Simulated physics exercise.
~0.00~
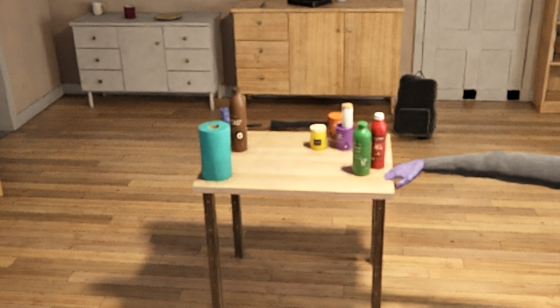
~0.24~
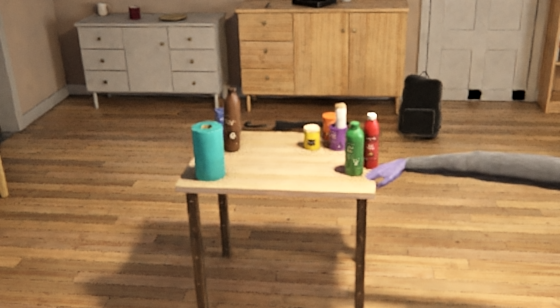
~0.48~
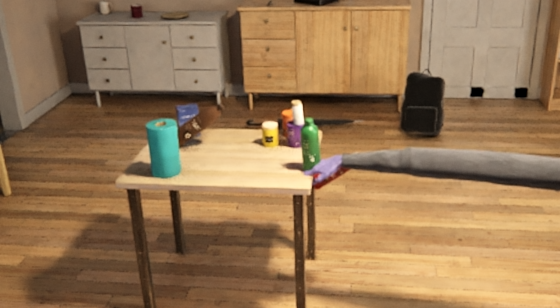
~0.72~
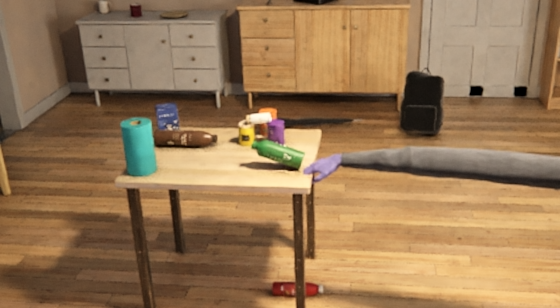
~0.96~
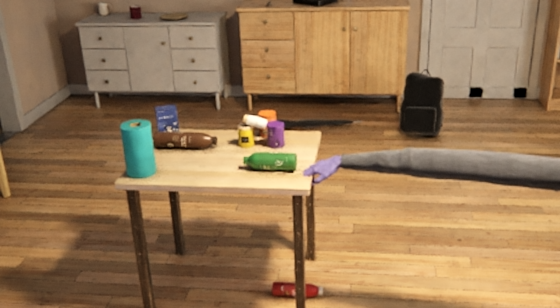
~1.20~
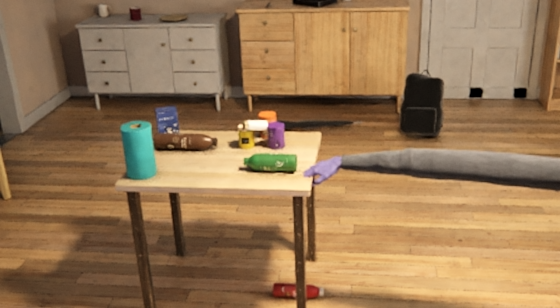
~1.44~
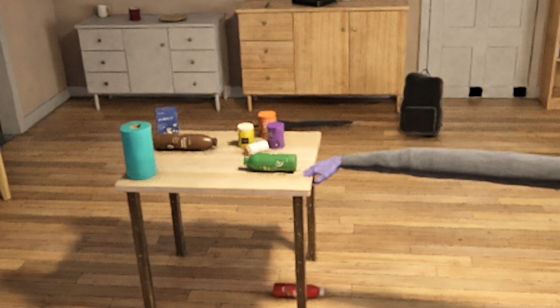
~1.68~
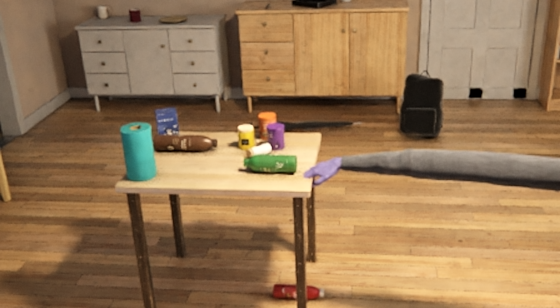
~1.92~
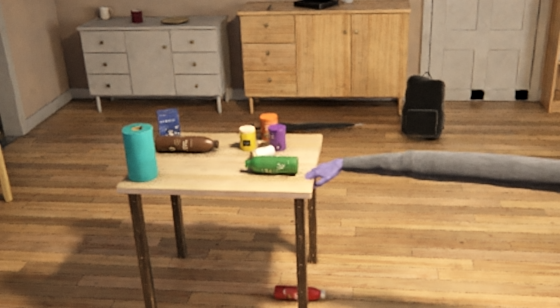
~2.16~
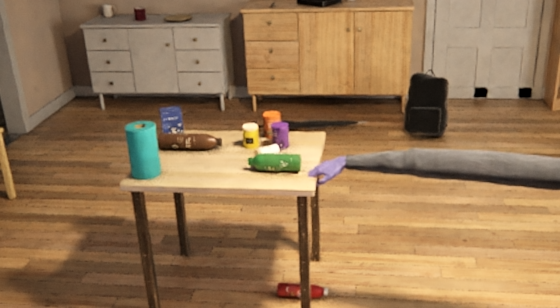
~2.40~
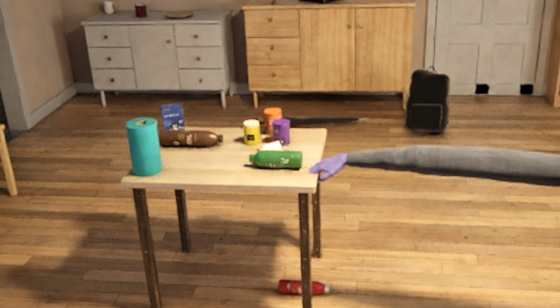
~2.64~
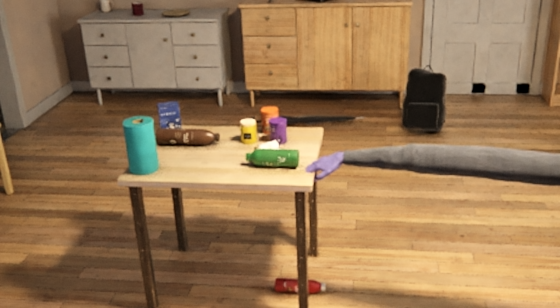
The side table jerked to the left and stopped, tipping the brown, green and red bottles and a white shaker; the red bottle dropped to the floor, while the turquoise roll, blue packet, yellow jar and two tins stayed upright on top.
